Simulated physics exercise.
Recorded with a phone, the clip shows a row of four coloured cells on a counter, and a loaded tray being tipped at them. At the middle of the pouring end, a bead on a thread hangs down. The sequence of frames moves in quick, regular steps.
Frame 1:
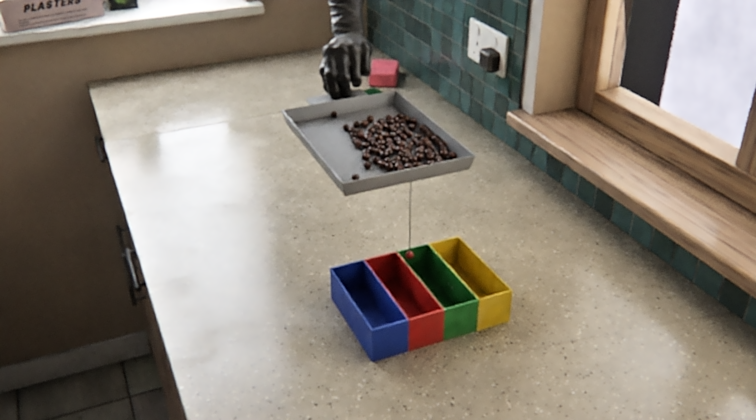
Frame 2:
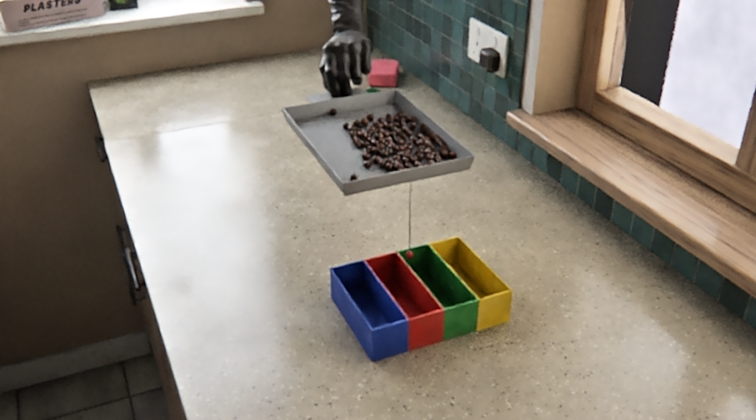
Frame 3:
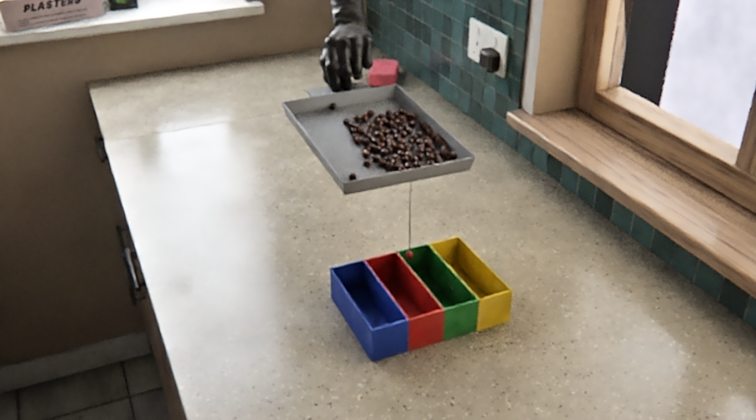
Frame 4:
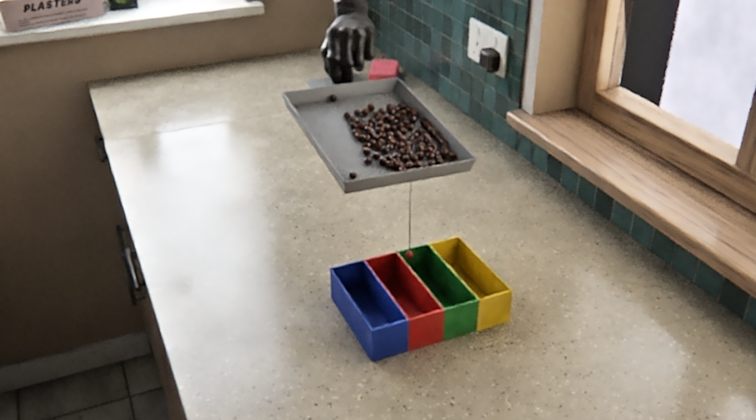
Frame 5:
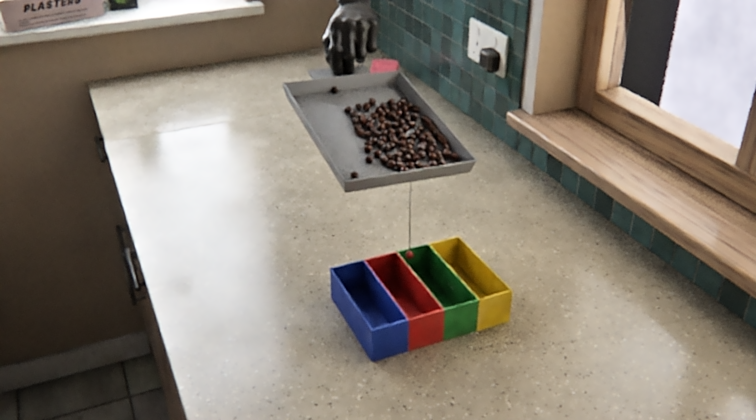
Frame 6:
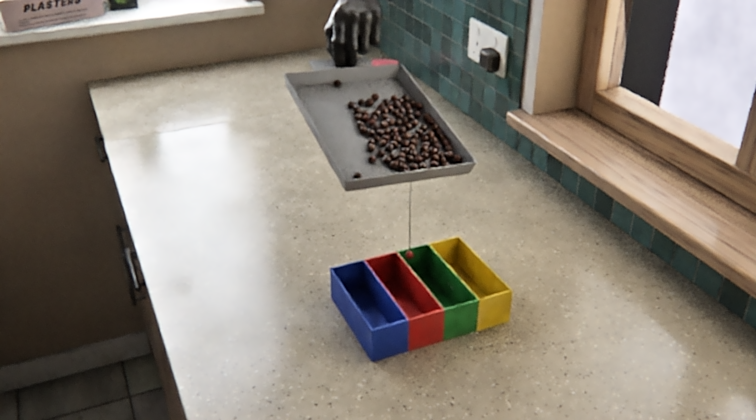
In this clip, a dark mechanical hand gradually raises the far side of a grey tray of small brown balls above blue, red, green and yellow cells on a counter, and the balls shift slightly within the tray.
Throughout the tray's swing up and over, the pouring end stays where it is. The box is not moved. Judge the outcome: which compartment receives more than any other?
The yellow compartment receives the most.
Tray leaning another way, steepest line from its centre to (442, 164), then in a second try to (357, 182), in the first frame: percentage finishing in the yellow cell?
The first comes to 50 %, while the second comes to 0 %.
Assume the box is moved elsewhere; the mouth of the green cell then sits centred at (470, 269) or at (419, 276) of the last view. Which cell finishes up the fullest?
Try 1 - green; try 2 - yellow.
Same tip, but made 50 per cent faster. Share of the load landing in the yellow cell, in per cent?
I'd put it at some 60 per cent.
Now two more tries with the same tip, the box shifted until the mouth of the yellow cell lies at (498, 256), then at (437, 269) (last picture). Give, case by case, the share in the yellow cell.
Around 20 and then 20 per cent.
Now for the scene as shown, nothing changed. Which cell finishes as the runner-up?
Green.
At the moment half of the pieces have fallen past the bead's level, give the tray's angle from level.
At about 95°.
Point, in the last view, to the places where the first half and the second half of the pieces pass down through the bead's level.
For the early half I get (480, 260), and for the late half (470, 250).
Soon after the last picture, tray tipped steeply; all on the tray.
A little later, tray tipped right over; a small part on the tray; about a third in the yellow cell; a small part in the green cell; a stray few in the red cell; about half falling or outside the box.
Later still, tray tipped past a quarter turn; about half in the yellow cell; a small part in the green cell; a stray few in the red cell; about a third falling or outside the box.
By the end, tray tipped past a quarter turn; about half in the yellow cell; a small part in the green cell; a stray few in the red cell; none in the blue cell; about a third outside the box.
